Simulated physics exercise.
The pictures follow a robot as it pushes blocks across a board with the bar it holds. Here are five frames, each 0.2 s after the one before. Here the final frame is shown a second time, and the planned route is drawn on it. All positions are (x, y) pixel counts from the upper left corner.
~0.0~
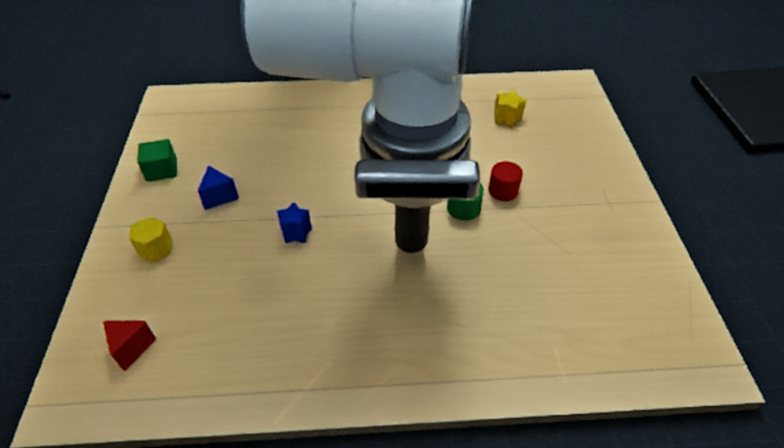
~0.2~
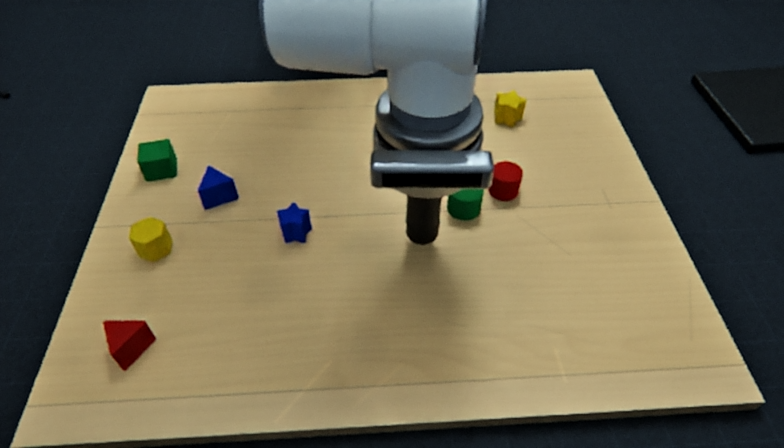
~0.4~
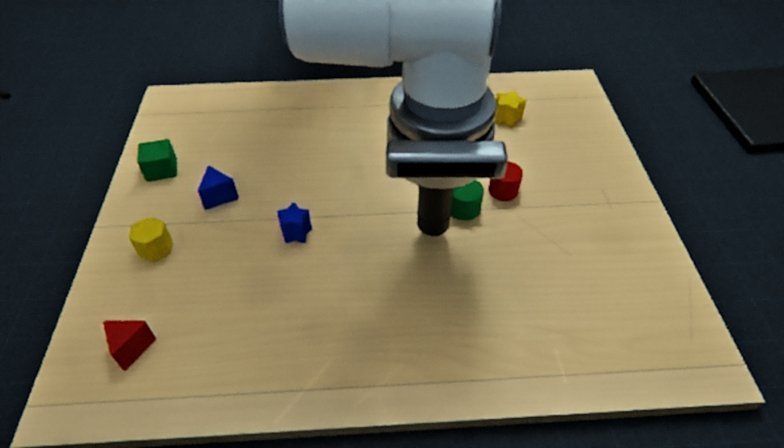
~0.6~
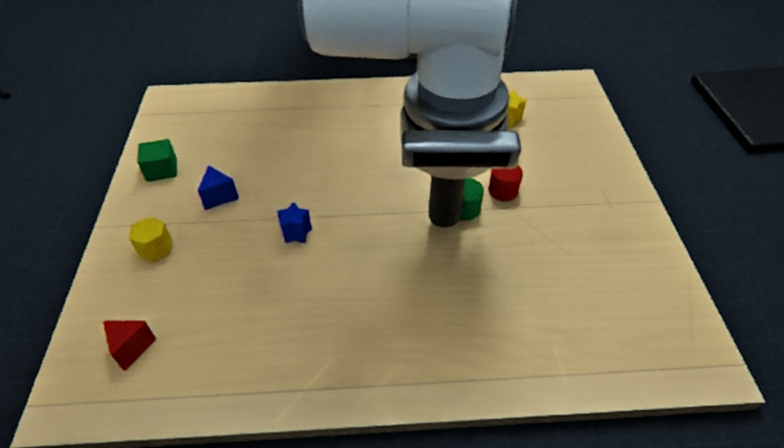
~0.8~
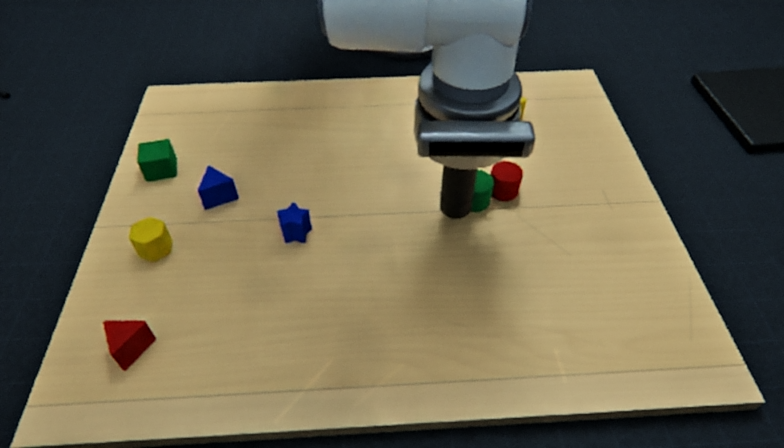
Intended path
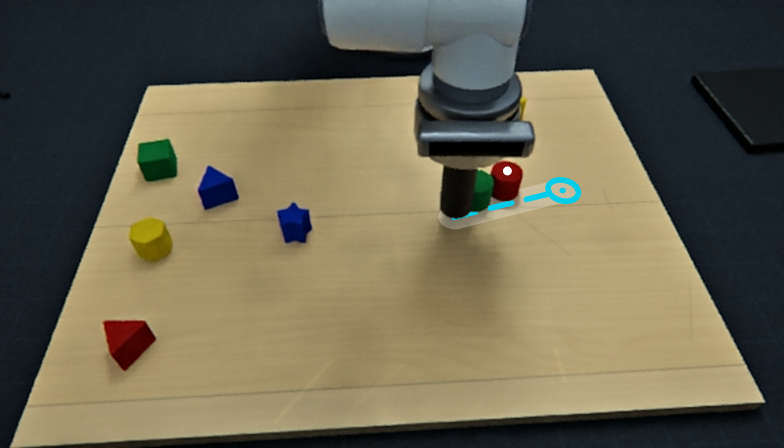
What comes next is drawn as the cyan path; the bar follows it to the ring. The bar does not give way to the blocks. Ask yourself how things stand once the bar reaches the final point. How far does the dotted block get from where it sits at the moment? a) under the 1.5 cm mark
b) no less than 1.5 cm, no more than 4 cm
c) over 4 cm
The correct letter is b.
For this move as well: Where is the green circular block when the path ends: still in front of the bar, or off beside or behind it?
Slipped clear.
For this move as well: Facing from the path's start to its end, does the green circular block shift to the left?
The answer is yes.
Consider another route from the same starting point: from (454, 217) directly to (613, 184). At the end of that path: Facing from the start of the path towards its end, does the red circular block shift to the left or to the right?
It goes left.
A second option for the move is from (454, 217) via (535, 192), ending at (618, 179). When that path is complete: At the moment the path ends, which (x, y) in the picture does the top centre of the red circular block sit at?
The centre of its top will be at (534, 151).
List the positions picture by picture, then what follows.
The first picture shows bar's lower end at (411, 241); green circular block hidden; red circular block at (507, 171).
The second picture shows bar at (422, 233); blocks still.
The third picture shows bar at (433, 225); blocks still.
The fourth picture shows bar at (444, 217); blocks still.
The fifth picture shows bar at (455, 208); green circular block at (476, 180); red circular block at (507, 171).
Drawn move, straight from (454, 217) to (563, 190); the dot is on the red circular block.
On the path given first. One third of the way, bar at (494, 198); green circular block at (494, 166); red circular block at (524, 159).
Two thirds of the way, bar at (530, 190); green circular block at (496, 163); red circular block at (526, 157).
At the end, bar at (566, 181); green circular block at (496, 163); red circular block at (526, 157).
